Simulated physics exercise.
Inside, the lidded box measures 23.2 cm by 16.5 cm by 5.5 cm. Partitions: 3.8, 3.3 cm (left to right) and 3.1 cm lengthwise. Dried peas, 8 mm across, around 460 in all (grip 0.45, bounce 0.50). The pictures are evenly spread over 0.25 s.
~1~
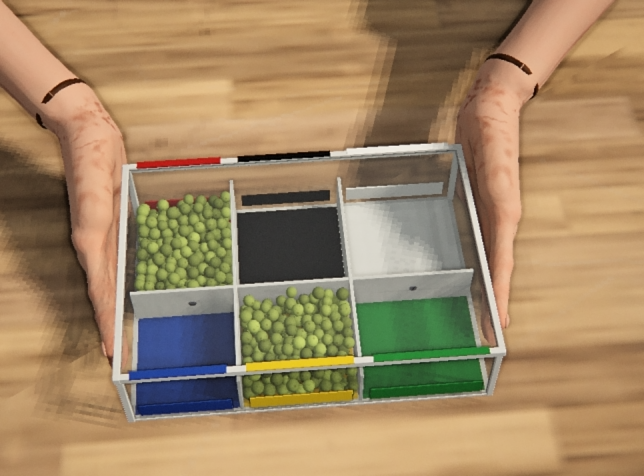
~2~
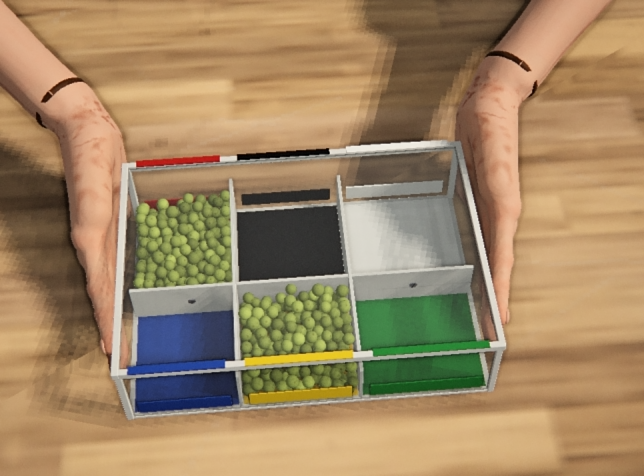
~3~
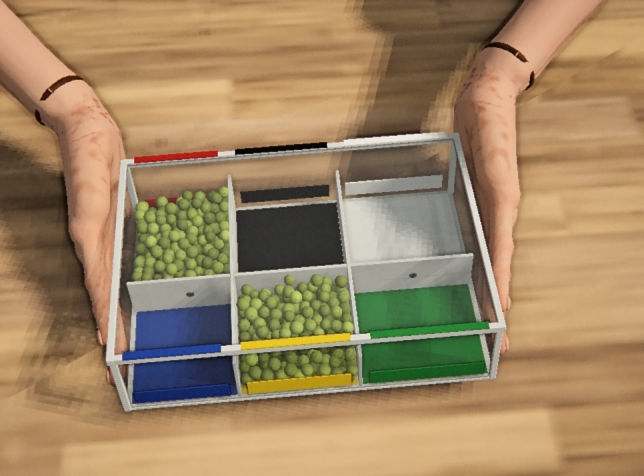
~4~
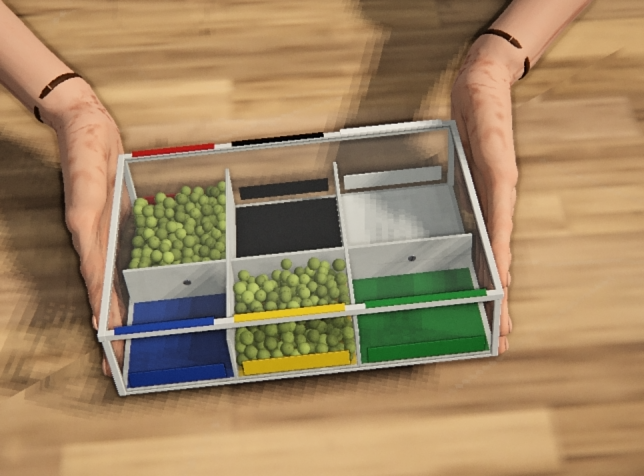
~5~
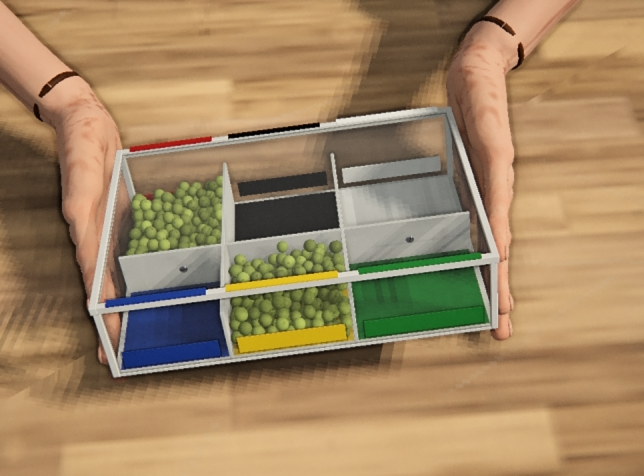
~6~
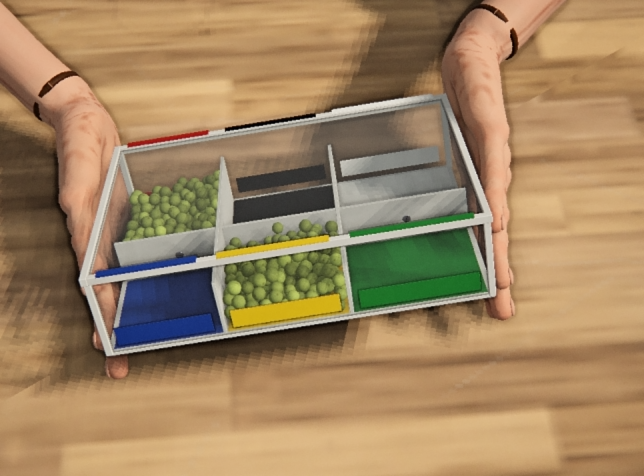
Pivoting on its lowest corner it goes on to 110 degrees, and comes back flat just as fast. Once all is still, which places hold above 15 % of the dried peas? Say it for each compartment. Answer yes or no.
Red compartment: Yes; blue compartment: No; green compartment: No; yellow compartment: No; white compartment: No; black compartment: Yes.
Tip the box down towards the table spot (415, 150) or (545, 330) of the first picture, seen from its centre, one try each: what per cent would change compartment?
Some 55 and 75 per cent.
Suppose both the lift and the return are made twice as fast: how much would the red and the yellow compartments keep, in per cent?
In that case red 65; yellow 5.
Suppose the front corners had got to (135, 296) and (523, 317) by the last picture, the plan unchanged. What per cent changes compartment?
Then about 65 per cent.
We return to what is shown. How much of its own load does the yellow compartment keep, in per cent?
About 0 per cent.
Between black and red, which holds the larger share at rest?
The red one has more.
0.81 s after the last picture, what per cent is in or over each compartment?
Red 60; blue 0; green 0; yellow 15; white 0; black 25.
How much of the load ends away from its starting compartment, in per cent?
Roughly 45 per cent.
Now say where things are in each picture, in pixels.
In the first picture, box tilt 0 degrees, front corners at (120, 376) and (498, 349); red 55 %, yellow 45 %.
In the second picture, box tilt 1 degrees, front corners at (119, 372) and (498, 343).
In the third picture, box tilt 5 degrees, front corners at (114, 358) and (498, 325), lowest corner left back.
In the fourth picture, box tilt 11 degrees, front corners at (106, 333) and (496, 292), lowest corner left back.
In the fifth picture, box tilt 17 degrees, front corners at (97, 307) and (491, 256), lowest corner left back.
In the sixth picture, box tilt 23 degrees, front corners at (88, 279) and (484, 216), lowest corner left back; red 55 %, yellow 45 %.
Then, 0.81 s after the last picture, tilt 110 degrees; red 60 %, yellow 15 %, black 25 %.
Then, 1.35 s after the last picture, tilt 48 degrees; red 65 %, black 35 %.
Then, 1.96 s after the last picture, tilt 0 degrees; red 65 %, black 35 %.
In the end, red 65 %, blue 0 %, green 0 %, yellow 0 %, white 0 %, black 35 %.
